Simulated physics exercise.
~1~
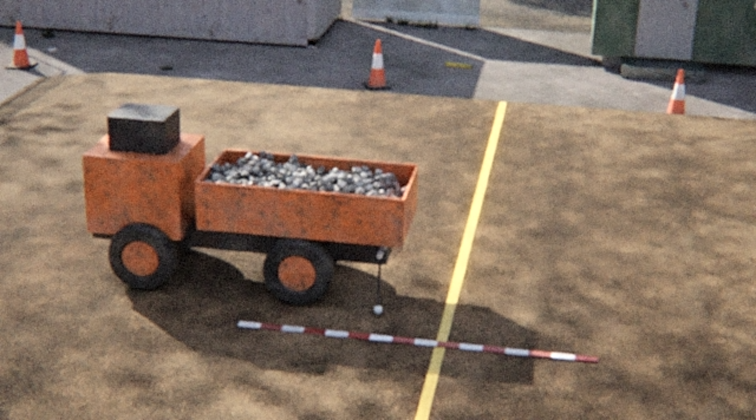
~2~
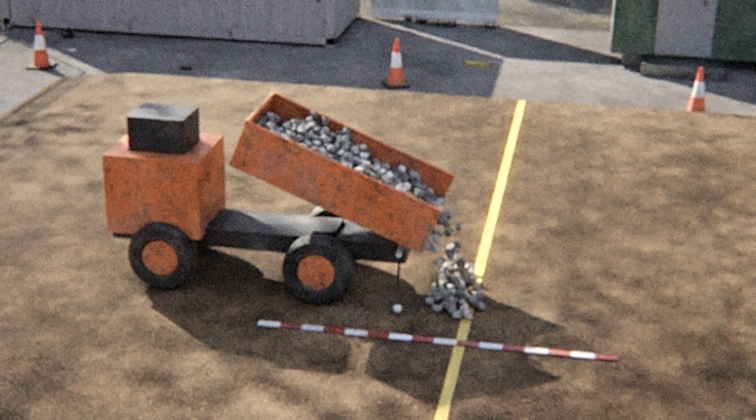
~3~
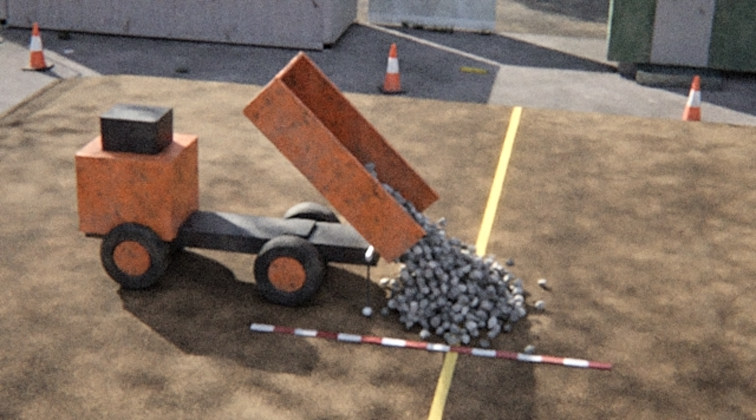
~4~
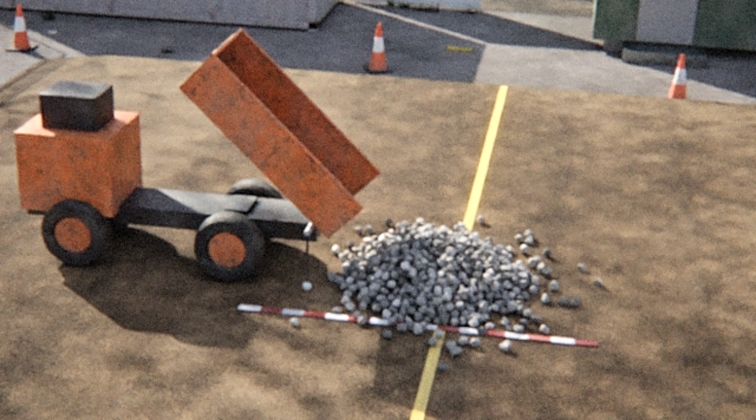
On a dirt lot, an orange truck tips its bed, pulls left, and leaves grey stones heaped across a yellow line.
